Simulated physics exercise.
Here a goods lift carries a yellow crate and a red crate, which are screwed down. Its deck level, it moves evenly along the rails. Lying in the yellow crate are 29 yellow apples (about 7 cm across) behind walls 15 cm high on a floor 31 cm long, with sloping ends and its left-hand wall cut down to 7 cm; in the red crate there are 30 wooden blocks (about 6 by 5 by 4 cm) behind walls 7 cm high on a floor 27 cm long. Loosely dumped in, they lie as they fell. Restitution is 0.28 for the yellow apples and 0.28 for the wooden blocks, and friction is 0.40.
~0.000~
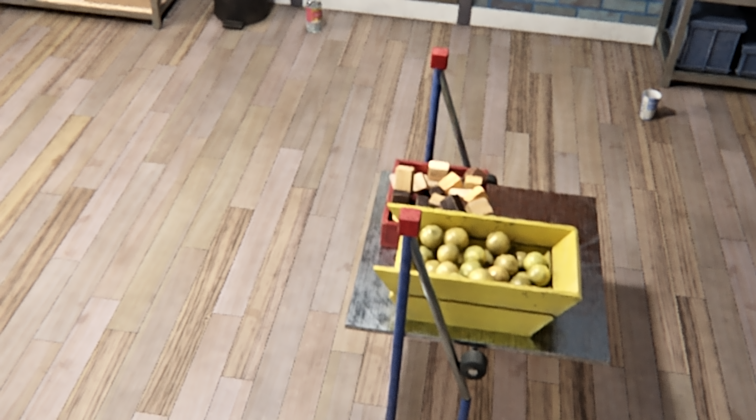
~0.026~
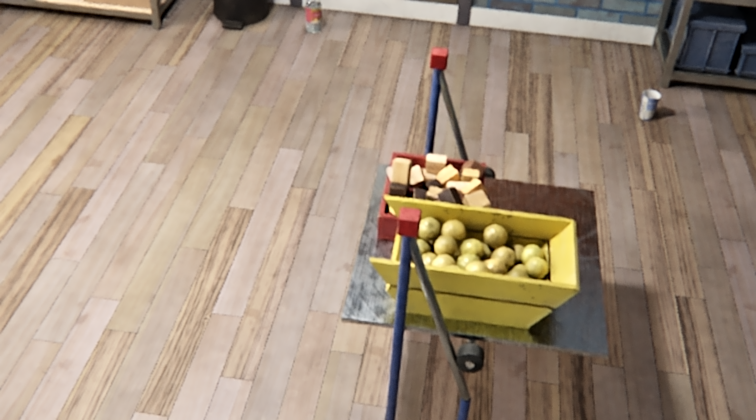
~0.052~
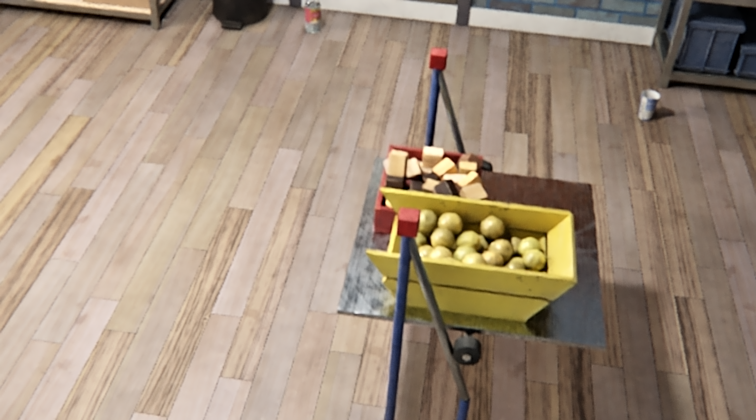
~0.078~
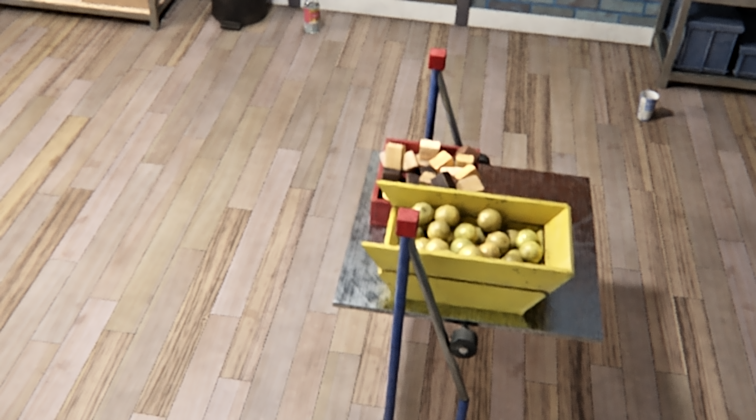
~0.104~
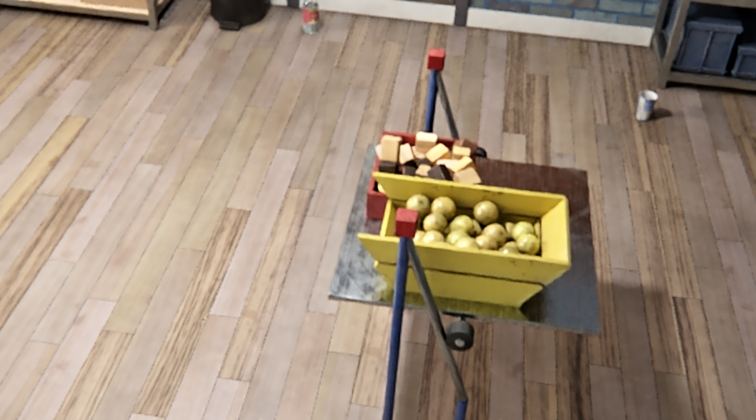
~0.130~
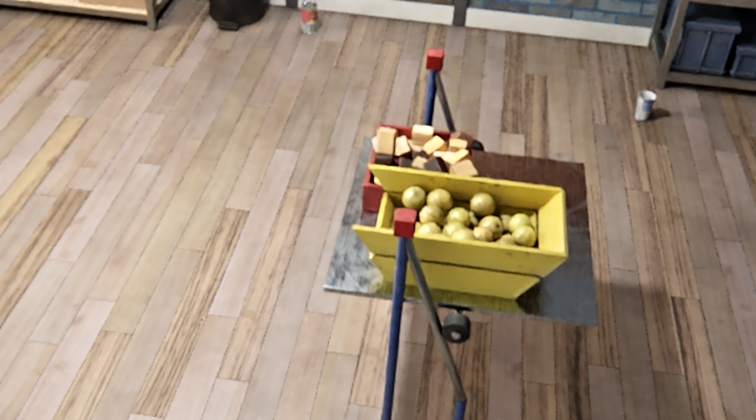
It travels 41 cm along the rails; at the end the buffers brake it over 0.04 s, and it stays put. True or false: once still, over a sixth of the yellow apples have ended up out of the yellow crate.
False.
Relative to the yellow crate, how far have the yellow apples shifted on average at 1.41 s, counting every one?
Mean shift: Around 4 cm, leftward.
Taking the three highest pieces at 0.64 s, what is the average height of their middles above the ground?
Roughly 88 centimetres.
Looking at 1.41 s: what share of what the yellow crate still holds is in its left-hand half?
Share in that half: Close to 70 %.
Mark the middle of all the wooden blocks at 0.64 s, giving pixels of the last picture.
I'd put the middle close to (382, 88).
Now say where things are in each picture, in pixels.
In the first picture (each is followed by its nearest rim corner in this view, unless another is named; the camera pans a little), yellow crate, (578, 295); red crate (by its farthest rim corner), (400, 160); moved 0 cm; none out.
In the second picture, yellow crate, (576, 287); red crate, (397, 153); moved 3 cm.
In the third picture, yellow crate, (573, 279); red crate, (394, 146); moved 6 cm.
In the fourth picture, yellow crate, (571, 271); red crate, (391, 139); moved 8 cm.
In the fifth picture, yellow crate, (568, 263); red crate, (387, 132); moved 11 cm.
In the sixth picture, yellow crate, (564, 254); red crate, (383, 125); moved 14 cm; none out.
After 0.36 s, braking begins.
After 0.48 s, yellow crate 29 in, 0 out and red crate 29 in, 1 out.
After 0.64 s, yellow crate 29 in, 0 out and red crate 27 in, 3 out.
After 0.86 s, yellow crate 28 in, 1 out and red crate 27 in, 3 out.
Outcome (at 1.41 s), yellow crate 28 in, 1 out and red crate 27 in, 3 out. Asked share, 1 of 29, 3 per cent.
